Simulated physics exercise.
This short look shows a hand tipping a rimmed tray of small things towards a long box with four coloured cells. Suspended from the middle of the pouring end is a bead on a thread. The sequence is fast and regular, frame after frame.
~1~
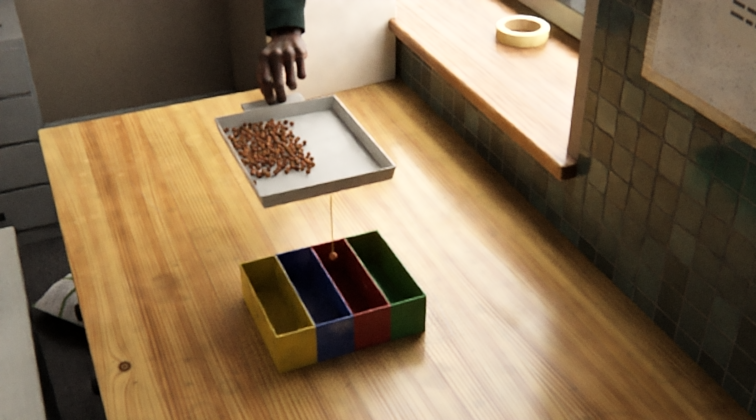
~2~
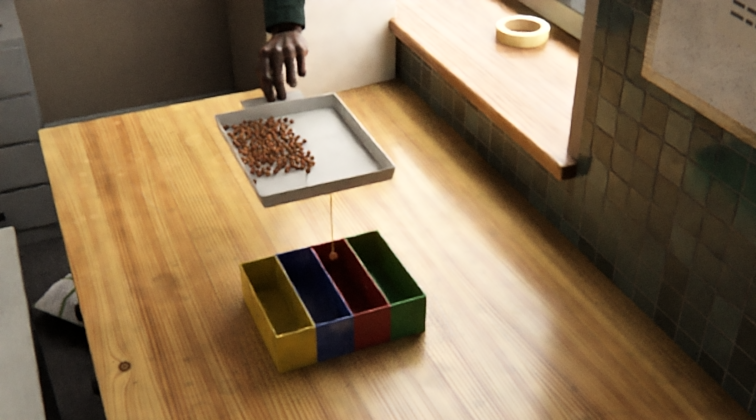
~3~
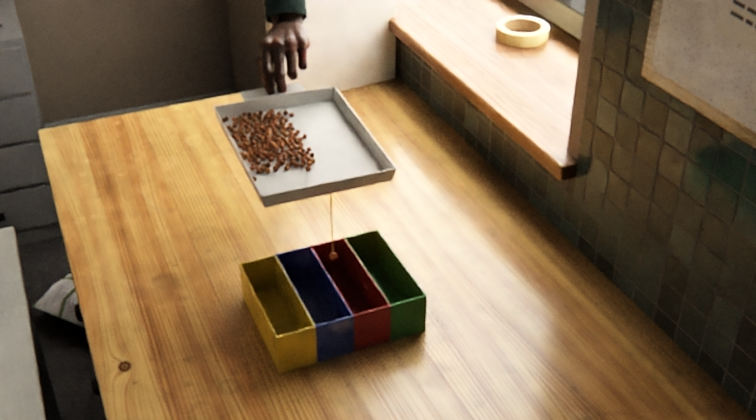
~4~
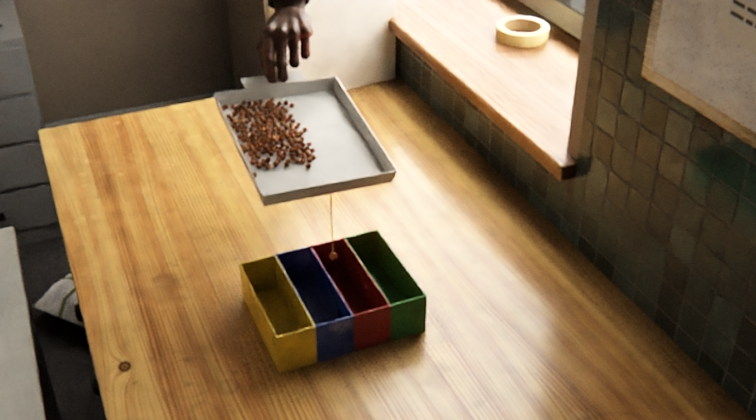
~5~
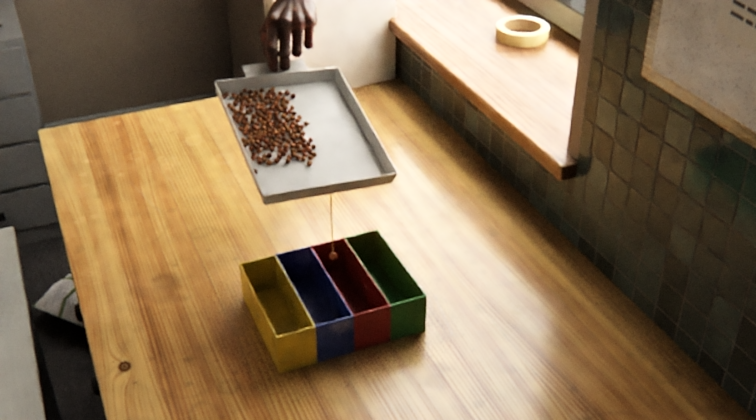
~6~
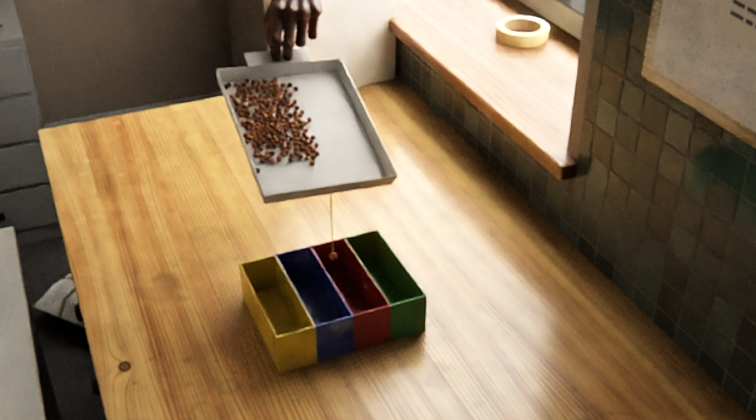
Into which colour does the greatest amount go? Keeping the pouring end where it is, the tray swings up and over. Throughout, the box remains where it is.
The greatest amount goes into green.
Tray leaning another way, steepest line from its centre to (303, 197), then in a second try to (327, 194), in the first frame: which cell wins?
Try 1 - the yellow one. Try 2 - the blue cell.
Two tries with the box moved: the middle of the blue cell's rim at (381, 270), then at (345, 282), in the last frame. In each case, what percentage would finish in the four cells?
In order: 90 per cent and 100 per cent.
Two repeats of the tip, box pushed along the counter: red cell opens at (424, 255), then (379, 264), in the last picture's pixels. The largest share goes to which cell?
The first placement favours the cell in blue, while the second favours that red cell.
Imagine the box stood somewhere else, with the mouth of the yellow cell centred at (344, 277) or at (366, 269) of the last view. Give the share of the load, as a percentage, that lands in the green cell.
Close to 0 in a hundred, then close to 0 in a hundred.
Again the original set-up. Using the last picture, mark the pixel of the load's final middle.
Centre at rest, last view: Approx. (387, 308).
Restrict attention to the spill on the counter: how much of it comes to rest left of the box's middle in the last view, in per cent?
Estimate: About 0 percent.
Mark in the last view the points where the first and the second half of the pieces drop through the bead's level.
Points: About (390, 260), then about (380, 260).
Just after the last frame, tray tipped steeply; the larger part on the tray; just a few in the green cell; just a few in the red cell; about a tenth falling or outside the box.
A moment on, tray tipped past a quarter turn; roughly a third on the tray; roughly a quarter in the green cell; about a tenth in the red cell; just a few in the blue cell; roughly a third falling or outside the box.
Further on, tray tipped past a quarter turn; roughly half in the green cell; roughly a quarter in the red cell; about a tenth in the blue cell; roughly a quarter falling or outside the box.
When it is over, tray tipped past a quarter turn; roughly half in the green cell; roughly a quarter in the red cell; about a tenth in the blue cell; not one in the yellow cell; roughly a quarter outside the box.
